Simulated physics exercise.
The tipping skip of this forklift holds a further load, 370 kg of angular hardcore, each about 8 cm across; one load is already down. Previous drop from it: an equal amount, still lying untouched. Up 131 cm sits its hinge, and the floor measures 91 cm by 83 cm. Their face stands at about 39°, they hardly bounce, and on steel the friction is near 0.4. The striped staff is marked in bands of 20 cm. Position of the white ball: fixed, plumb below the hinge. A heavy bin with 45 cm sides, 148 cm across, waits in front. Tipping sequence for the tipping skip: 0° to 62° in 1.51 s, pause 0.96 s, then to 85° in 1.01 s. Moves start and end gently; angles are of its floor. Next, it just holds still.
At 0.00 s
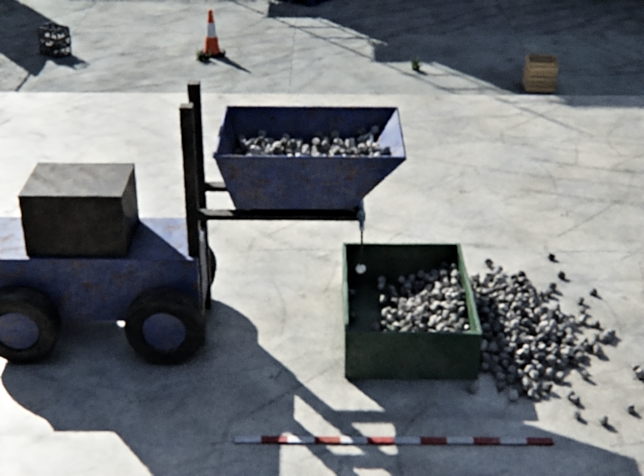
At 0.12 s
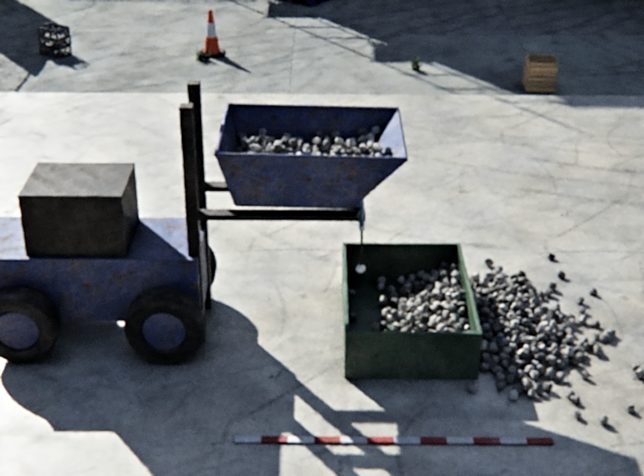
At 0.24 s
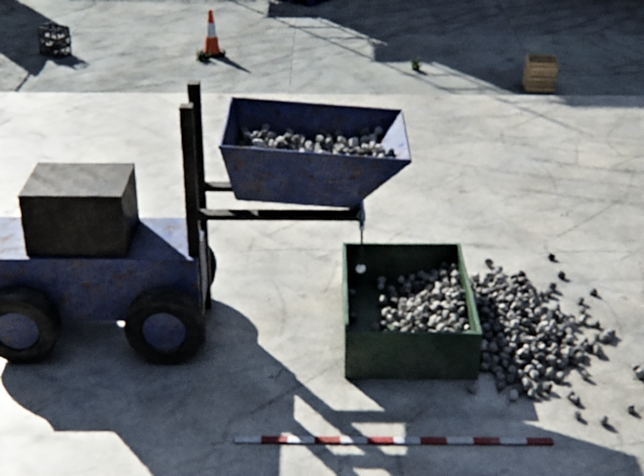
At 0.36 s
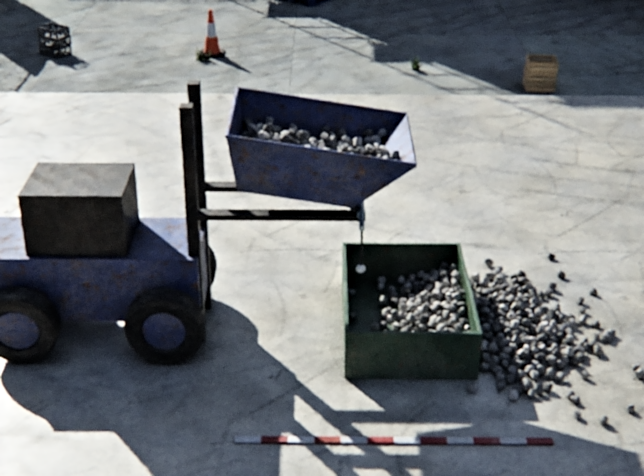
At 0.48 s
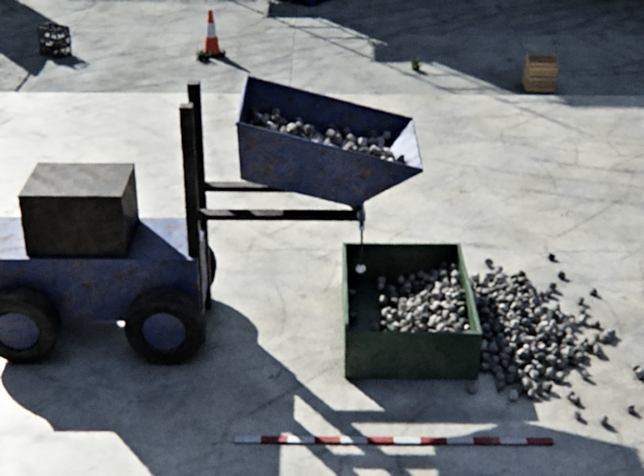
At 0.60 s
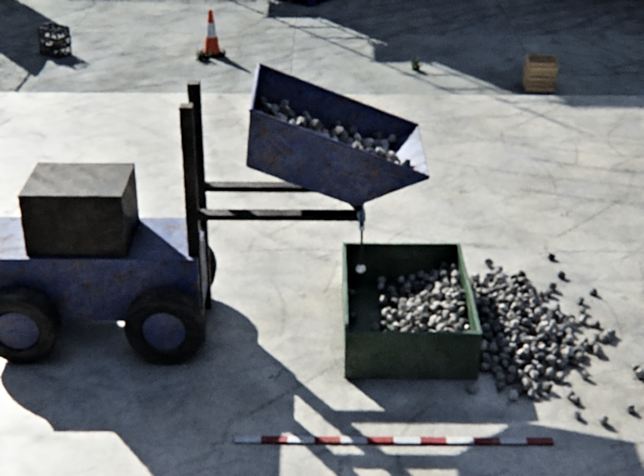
The forklift's blue skip, loaded with grey stones, tilts steadily down to the right.
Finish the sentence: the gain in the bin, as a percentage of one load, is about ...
... 45 per cent.
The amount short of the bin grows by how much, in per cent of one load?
I'd say some 0 per cent of a load.
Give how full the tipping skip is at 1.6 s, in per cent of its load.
About 100 percent is still in there.
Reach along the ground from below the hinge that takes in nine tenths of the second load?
That's roughly 150 cm.
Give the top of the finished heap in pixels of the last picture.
Close to (459, 285).
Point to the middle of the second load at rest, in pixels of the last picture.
(474, 312).
After 1.1 s the floor is at 52°; in per cent of one load, 100 in the tipping skip, 52 in the bin, 48 beside or beyond the bin; the foremost stones are at (639, 342).
After 1.6 s the floor is at 62°; in per cent of one load, 100 in the tipping skip, 53 in the bin, 48 beside or beyond the bin; the foremost stones are at (639, 342).
After 3.9 s the floor is at 85°; in per cent of one load, 4 in the tipping skip, 106 in the bin, 90 beside or beyond the bin; the foremost stones are at (639, 342).
After 6.6 s the floor is at 85°; in per cent of one load, 0 in the tipping skip, 97 in the bin, 103 beside or beyond the bin; the foremost stones are at (639, 342). Net gain in the bin, 45.
